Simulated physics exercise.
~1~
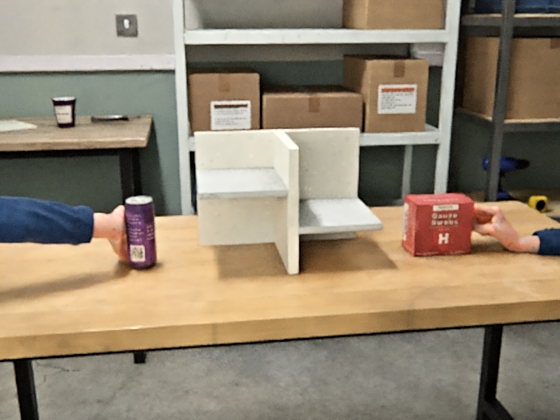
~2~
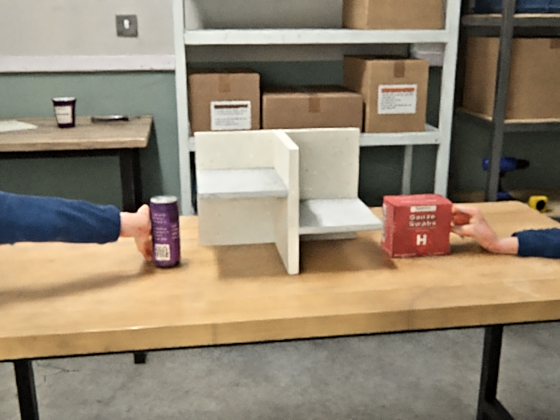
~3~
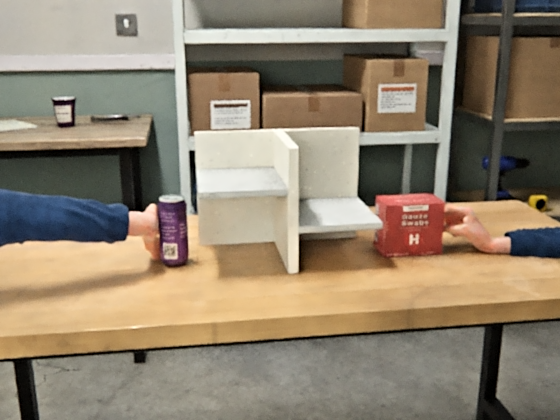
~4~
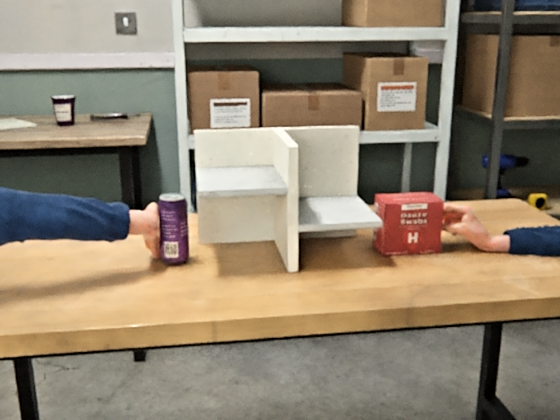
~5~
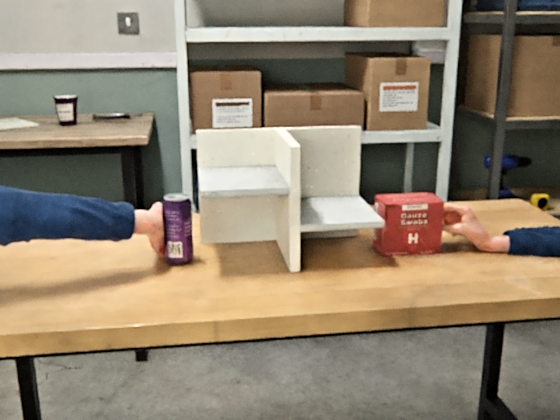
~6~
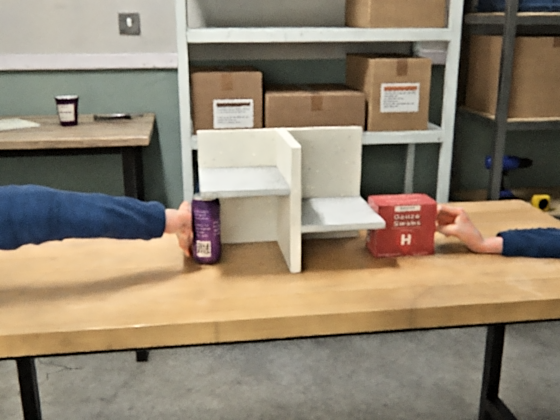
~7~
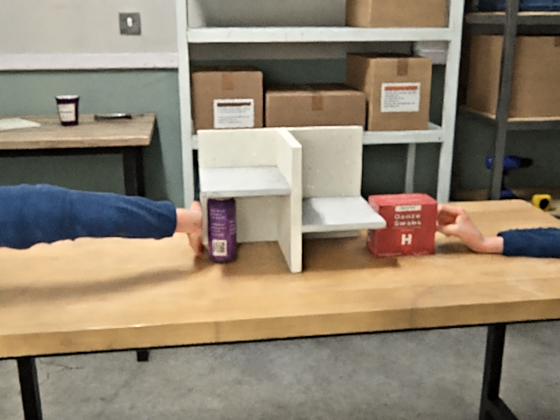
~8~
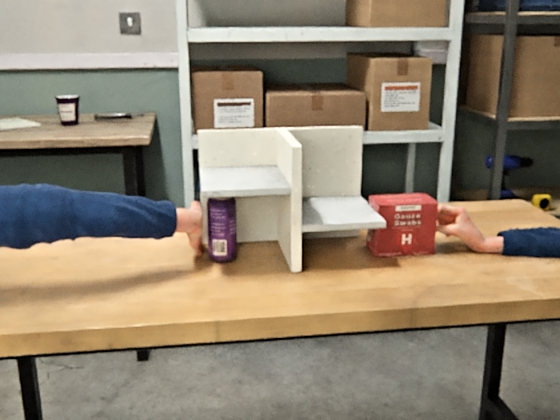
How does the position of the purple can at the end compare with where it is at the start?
At the start the purple can stands out on the open table to the left of the shelf unit. By the end it is farther right, standing beneath the unit's left shelf.
